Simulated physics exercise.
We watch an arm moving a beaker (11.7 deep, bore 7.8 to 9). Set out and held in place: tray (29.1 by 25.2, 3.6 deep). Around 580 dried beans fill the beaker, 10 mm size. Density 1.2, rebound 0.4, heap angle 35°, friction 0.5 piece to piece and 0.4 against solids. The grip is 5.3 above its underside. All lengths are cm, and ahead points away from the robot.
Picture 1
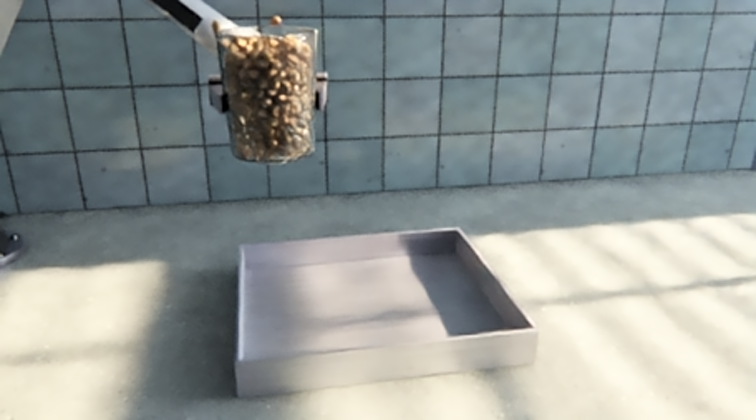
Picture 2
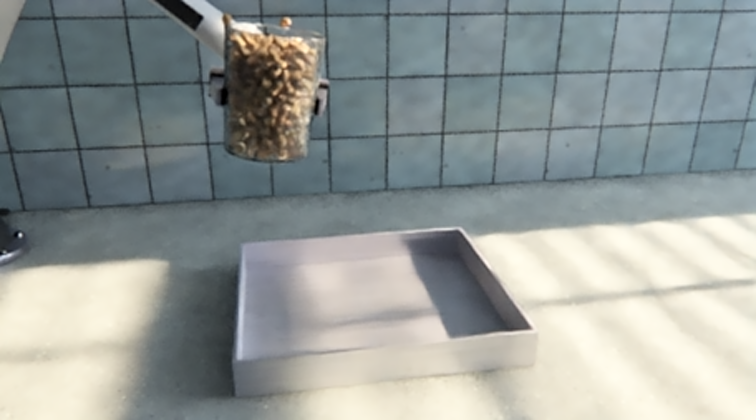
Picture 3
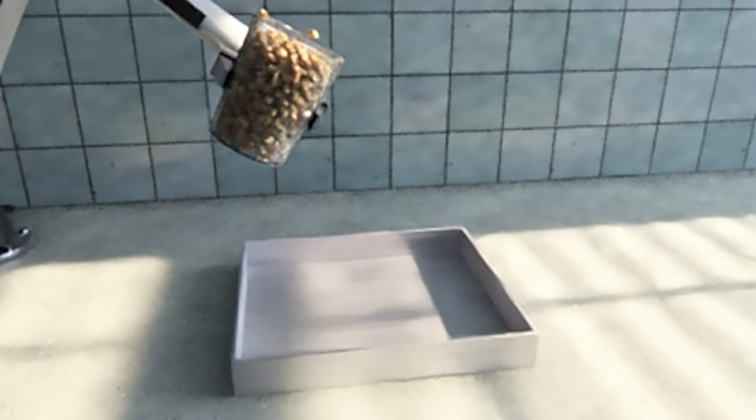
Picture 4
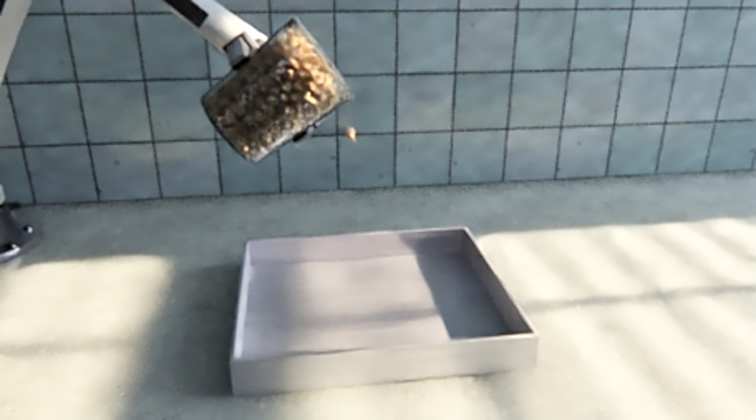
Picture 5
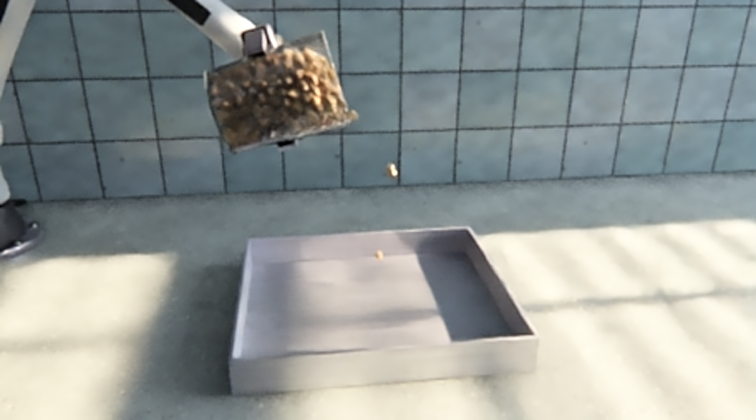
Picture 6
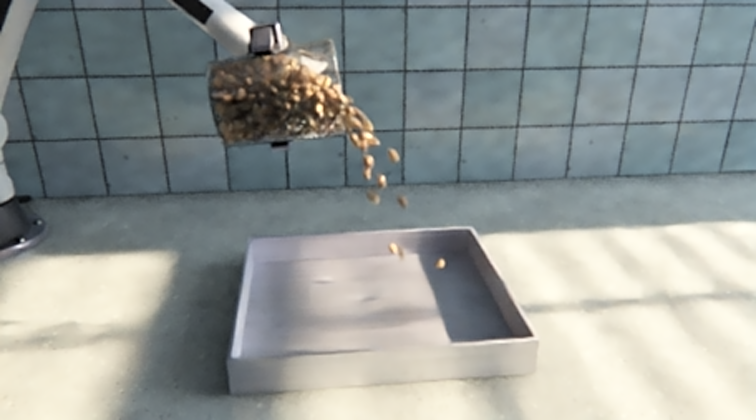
A white and black robot arm reaches in from the upper left, holding a clear beaker heaped with tan and brown dried beans before a blue-grey tiled wall. Below, a shallow pale lilac-grey tray rests on a sunlit, shadow-streaked grey surface, seen from slightly above by a still camera. The arm tilts the beaker rightward until it lies nearly sideways, and beans drop singly, then in a loose stream, a few reaching the tray.
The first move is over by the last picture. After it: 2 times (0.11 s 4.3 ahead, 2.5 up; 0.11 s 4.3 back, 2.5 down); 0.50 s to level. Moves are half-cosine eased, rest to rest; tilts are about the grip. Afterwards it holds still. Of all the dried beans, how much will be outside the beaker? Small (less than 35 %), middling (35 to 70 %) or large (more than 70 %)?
A large share, more than 70 %, ends outside the beaker.
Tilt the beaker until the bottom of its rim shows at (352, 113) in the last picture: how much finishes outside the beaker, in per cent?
Some 65 per cent.
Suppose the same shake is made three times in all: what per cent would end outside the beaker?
In that case some 95 per cent.
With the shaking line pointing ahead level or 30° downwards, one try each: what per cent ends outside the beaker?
Some 80 and 55 per cent.
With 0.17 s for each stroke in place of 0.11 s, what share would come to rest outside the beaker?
Then about 65 per cent.
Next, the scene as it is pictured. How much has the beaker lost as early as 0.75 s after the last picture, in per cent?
About 95 per cent by then.
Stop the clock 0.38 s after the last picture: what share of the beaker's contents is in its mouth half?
About 90 per cent.
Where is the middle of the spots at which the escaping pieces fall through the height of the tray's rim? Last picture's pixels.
Near (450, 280).
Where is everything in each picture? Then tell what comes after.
The first picture shows beaker middle at (270, 95), level; upper third of the load around (268, 64), from x 215 to 310, top at y 20; 580 in the beaker.
The second picture shows beaker middle at (271, 95), tilted 8° forward; upper third of the load around (270, 64), from x 225 to 315, top at y 20.
The third picture shows beaker middle at (273, 94), tilted 29° forward; upper third of the load around (276, 67), from x 220 to 325, top at y 15.
The fourth picture shows beaker middle at (276, 96), tilted 54° forward; upper third of the load around (283, 71), from x 215 to 350, top at y 35; 579 in the beaker, 1 in flight or on a rim.
The fifth picture shows beaker middle at (277, 97), tilted 75° forward; upper third of the load around (279, 76), from x 215 to 390, top at y 55; 578 in the beaker, 1 in the tray, 1 in flight or on a rim.
The sixth picture shows beaker middle at (277, 97), tilted 83° forward; upper third of the load around (266, 81), from x 220 to 440, top at y 60; 561 in the beaker, 3 in the tray, 16 in flight or on a rim.
Then, 0.38 s after the last picture, tilted 83° forward, highest piece 26 above the table; 420 in the tray, 116 in the beaker, 15 on the table or floor, 29 in flight or on a rim.
Then, 0.75 s after the last picture, tilted 26° forward, highest piece 28 above the table; 507 in the tray, 40 in the beaker, 33 on the table or floor.
Then, 1.14 s after the last picture, level, highest piece 22 above the table; 507 in the tray, 40 in the beaker, 33 on the table or floor.
Then, 2.19 s after the last picture, level, highest piece 22 above the table; 507 in the tray, 40 in the beaker, 33 on the table or floor.
Final count, 507 in the tray, 40 in the beaker, 33 on the table or floor. That is 93 % outside the beaker.
